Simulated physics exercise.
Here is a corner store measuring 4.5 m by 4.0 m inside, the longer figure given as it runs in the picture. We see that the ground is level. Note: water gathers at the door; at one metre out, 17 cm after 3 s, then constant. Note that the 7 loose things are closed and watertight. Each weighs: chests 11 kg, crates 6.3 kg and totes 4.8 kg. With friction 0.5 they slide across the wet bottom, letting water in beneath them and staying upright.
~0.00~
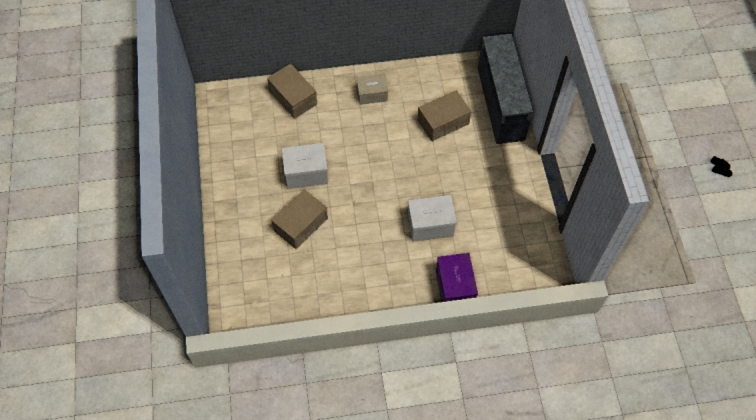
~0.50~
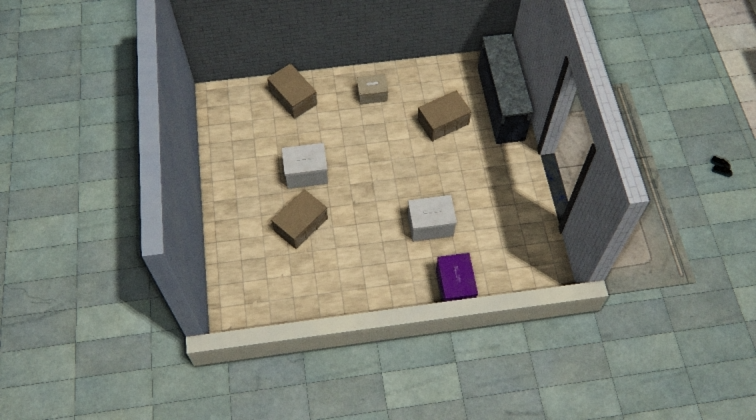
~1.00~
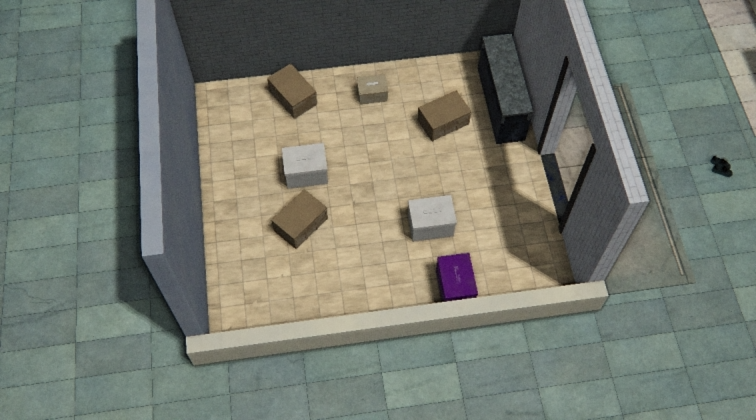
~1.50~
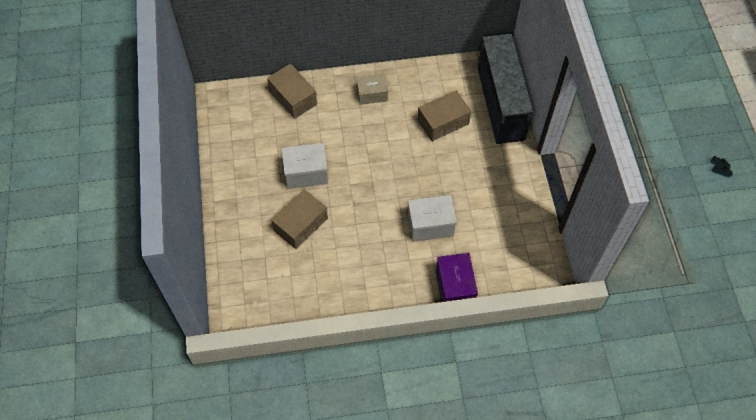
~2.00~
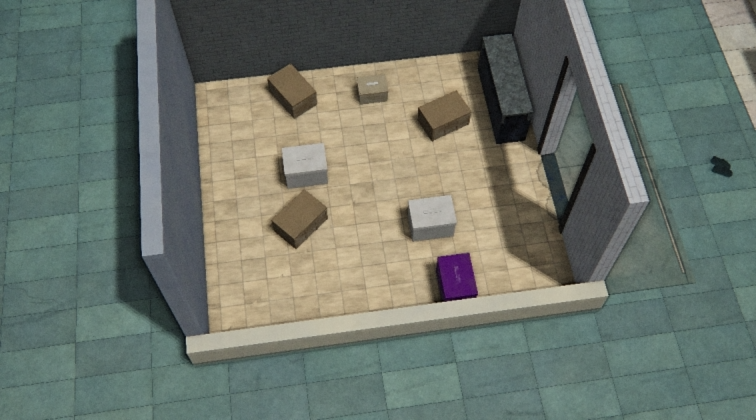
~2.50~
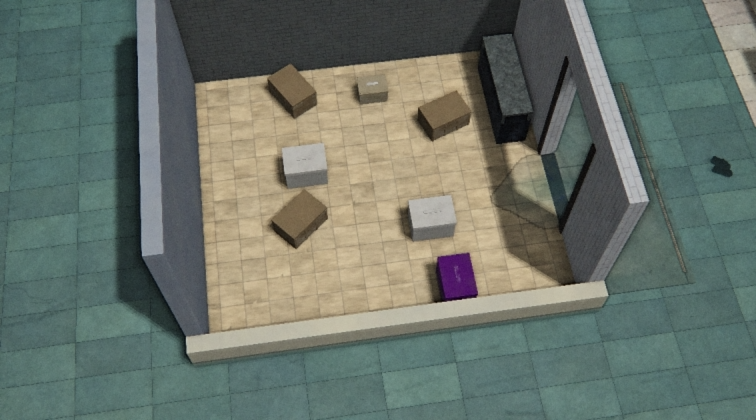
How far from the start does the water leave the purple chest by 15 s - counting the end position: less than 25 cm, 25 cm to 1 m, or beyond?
It winds up well off.
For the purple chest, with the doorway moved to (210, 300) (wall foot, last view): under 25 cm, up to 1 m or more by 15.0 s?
The purple chest would go a long distance.
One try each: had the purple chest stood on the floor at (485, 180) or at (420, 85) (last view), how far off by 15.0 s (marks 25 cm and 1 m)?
First try: It covers a big distance; second try: It inches along.
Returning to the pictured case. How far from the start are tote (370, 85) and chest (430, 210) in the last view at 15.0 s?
In turn: 100 cm, 150 cm.
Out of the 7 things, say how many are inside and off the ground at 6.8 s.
At that instant the tally stands at 0.
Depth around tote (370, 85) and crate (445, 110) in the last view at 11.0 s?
Close to 3 and 3 centimetres.
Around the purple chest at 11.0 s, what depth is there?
Roughly 8 cm deep.
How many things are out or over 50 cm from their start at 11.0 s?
By my reckoning, 3.
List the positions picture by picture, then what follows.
The first picture shows the purple chest at (458, 275) rests on the ground; water covers 0.0 m2; 0 of 7 have shifted.
The second picture shows the purple chest at (458, 275), on the bottom; water covers 0.0 m2; 0 of 7 have shifted.
The third picture shows the purple chest at (458, 275), on the bottom; 0.0 m2 under water; 0 of 7 have shifted.
The fourth picture shows the purple chest at (458, 275) rests on the ground; water covers 0.0 m2; 0 of 7 have shifted.
The fifth picture shows the purple chest at (458, 275) rests on the ground; water covers 0.0 m2; 0 of 7 have shifted.
The sixth picture shows the purple chest at (458, 275) rests on the ground; 0.5 m2 under water; 0 of 7 have shifted.
After 3.5 s the purple chest is near (458, 275), 0.0 m from its start, aground; 0 afloat.
After 6.8 s the purple chest is near (395, 289), 0.8 m from its start, aground; 0 afloat.
After 11.0 s the purple chest is near (225, 270), 2.8 m from its start, afloat; 6 afloat.
After 15.0 s the purple chest is near (283, 205), 2.3 m from its start, afloat; 7 afloat.
